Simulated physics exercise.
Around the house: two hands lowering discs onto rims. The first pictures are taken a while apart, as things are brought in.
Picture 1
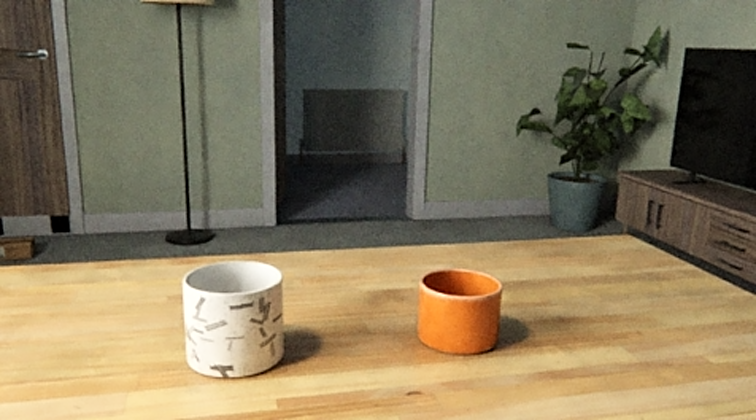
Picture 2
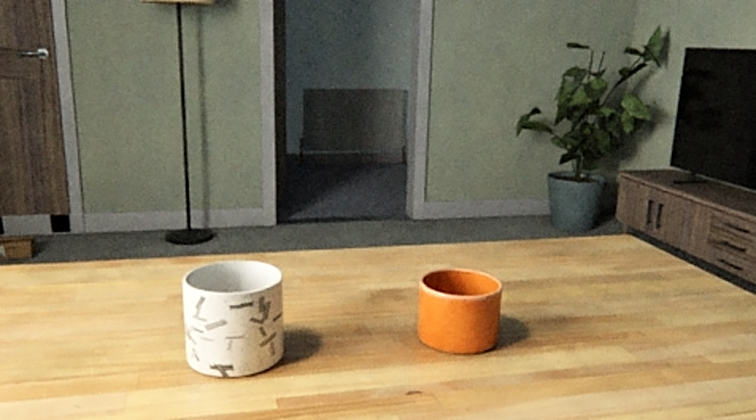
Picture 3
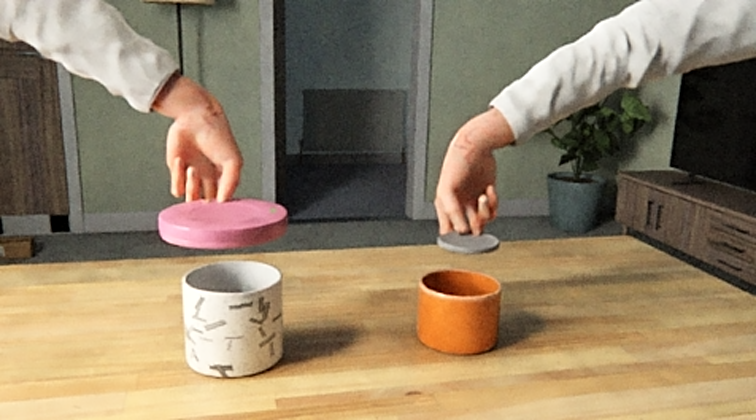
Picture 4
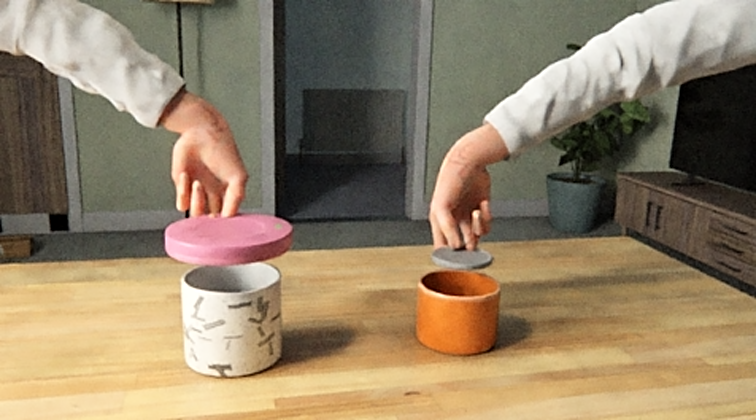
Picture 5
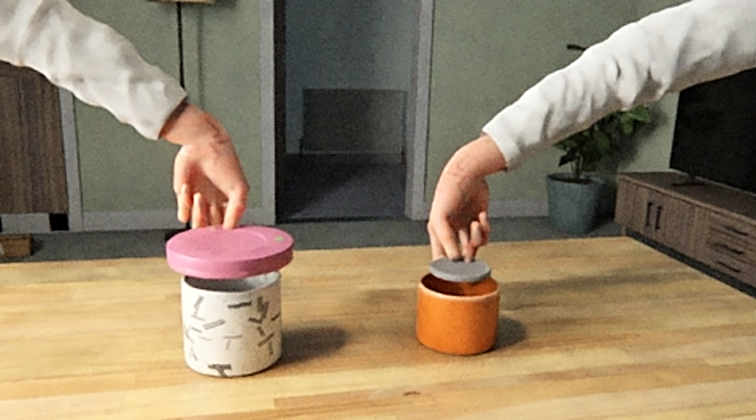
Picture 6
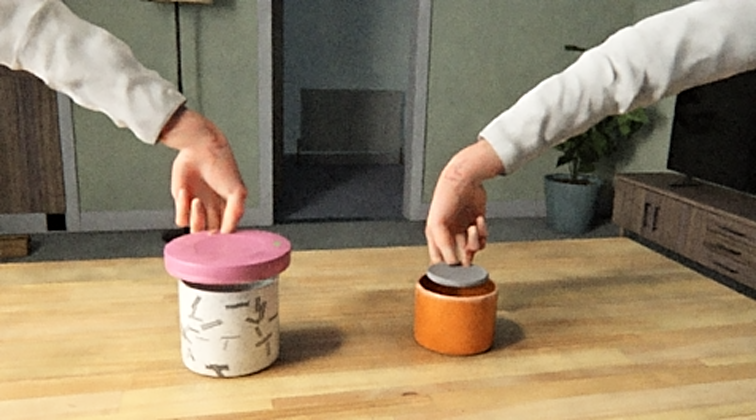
Living room table with white and orange containers, two hands entering and lowering a wide pink lid and smaller grey lid rimward.
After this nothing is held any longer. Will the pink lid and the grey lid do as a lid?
Here the pink lid rests on the rim and the grey lid falls in.
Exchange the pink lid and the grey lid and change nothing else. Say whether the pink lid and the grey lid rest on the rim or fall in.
The pink lid stays on top; the grey lid goes in.
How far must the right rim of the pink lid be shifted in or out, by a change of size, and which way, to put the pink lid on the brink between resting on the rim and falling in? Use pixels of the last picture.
Some 16 pixels, left.
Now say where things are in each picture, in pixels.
Right jug (459, 310), in the first picture.
Left mug (235, 316), in the second picture.
Still on the way; pink lid (225, 222); right jug (459, 310), in the third picture.
Still on the way; grey lid (462, 257); left mug (233, 316), in the fourth picture.
Still on the way; pink lid (232, 249); right jug (458, 311), in the fifth picture.
In place, still held; pink lid (229, 254); grey lid (458, 273); left mug (231, 316), in the sixth picture.
Then, 0.18 s after the last picture, pink lid sitting on the rim near (230, 267); grey lid down below near (454, 333).
At rest, the pink lid covers the opening, near (230, 267); the grey lid drops inside, near (454, 332).
